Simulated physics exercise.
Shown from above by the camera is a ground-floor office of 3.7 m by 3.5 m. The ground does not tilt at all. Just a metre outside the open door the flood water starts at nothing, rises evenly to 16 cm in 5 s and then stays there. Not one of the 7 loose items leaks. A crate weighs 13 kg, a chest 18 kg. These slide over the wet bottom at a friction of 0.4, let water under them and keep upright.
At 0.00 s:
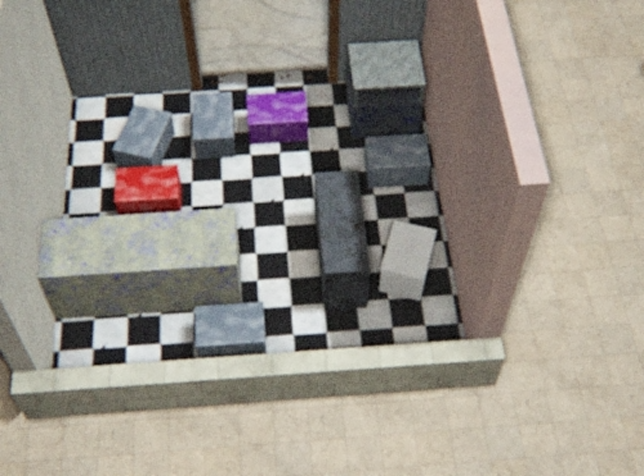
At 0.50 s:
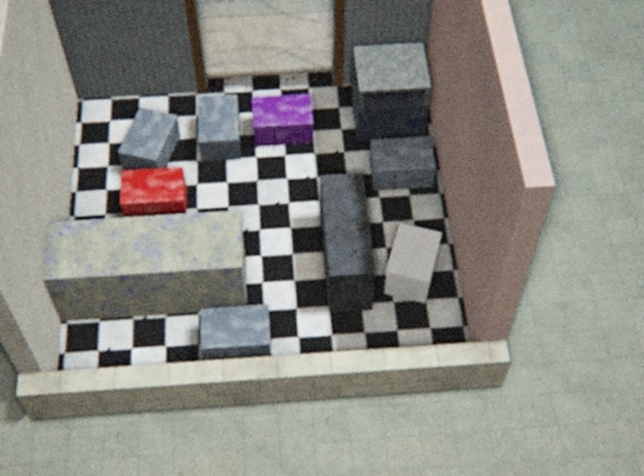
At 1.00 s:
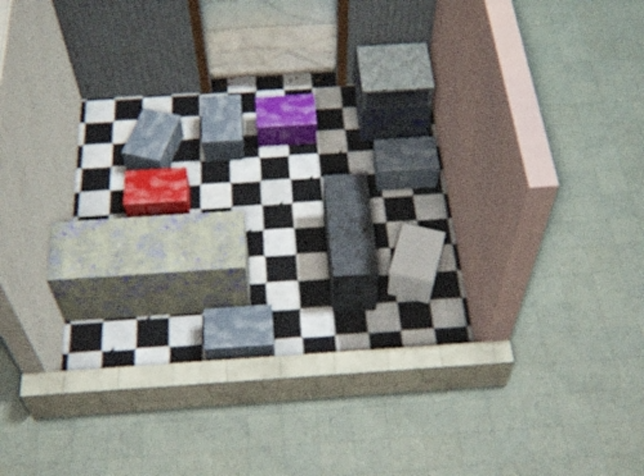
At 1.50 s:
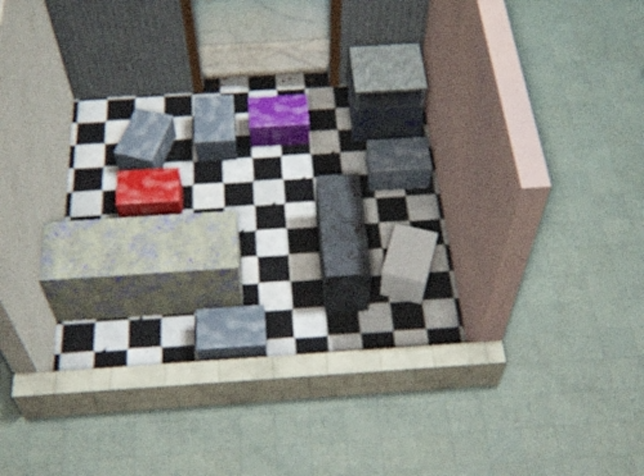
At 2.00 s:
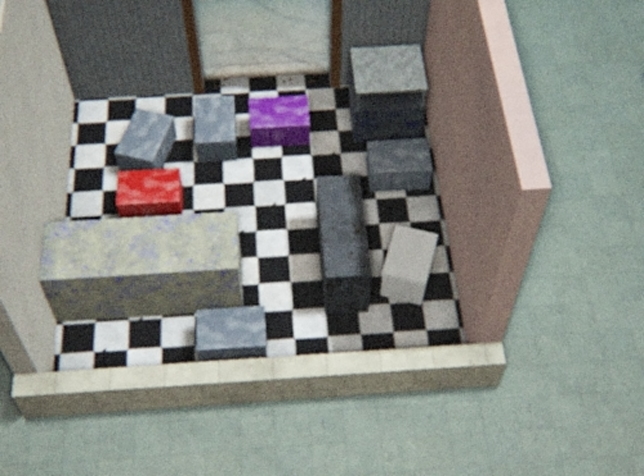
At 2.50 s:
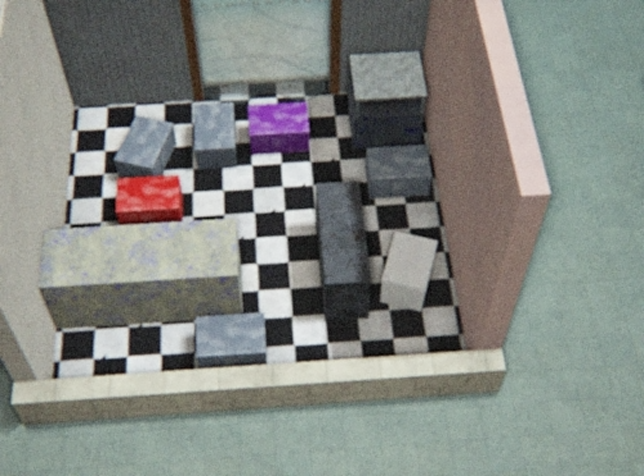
Nothing inside the small checkered-floor room moves; the red crate, the purple crate and the grey blocks all stay in place. The view shifts slightly right, then back left, and finally slides down a little, while the ground outside changes from beige to pale green early on.
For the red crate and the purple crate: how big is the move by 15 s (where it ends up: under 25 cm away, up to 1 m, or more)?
By then the red crate creeps a bit and the purple crate covers a big distance.
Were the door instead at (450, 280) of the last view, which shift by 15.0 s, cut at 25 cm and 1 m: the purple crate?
Outcome: The purple crate moves only slightly.
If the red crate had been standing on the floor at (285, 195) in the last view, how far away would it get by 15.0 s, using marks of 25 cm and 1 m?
Here it heads a good way off.
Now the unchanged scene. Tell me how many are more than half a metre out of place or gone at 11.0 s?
The answer is 4.
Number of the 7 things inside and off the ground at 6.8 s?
Tally: 0 of them.
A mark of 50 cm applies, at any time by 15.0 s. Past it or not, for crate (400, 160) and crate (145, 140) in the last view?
In that order: Within and beyond.
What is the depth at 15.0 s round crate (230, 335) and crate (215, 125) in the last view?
First about 16 cm, second about 9 cm.
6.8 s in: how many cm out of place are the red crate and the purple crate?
Shifts by then: Around 0 and 120 cm.
After 3.5 s the red crate is near (148, 193), 0.0 m from its start, aground; the purple crate is near (279, 121), 0.0 m from its start, aground; 0 afloat.
After 6.8 s the red crate is near (147, 194), 0.0 m from its start, aground; the purple crate is near (291, 218), 1.3 m from its start, aground; 0 afloat.
After 11.0 s the red crate is near (114, 112), 1.1 m from its start, afloat; the purple crate is near (345, 332), 2.6 m from its start, afloat; 7 afloat.
After 15.0 s the red crate is near (199, 213), 0.6 m from its start, afloat; the purple crate is near (379, 325), 2.6 m from its start, afloat; 7 afloat.
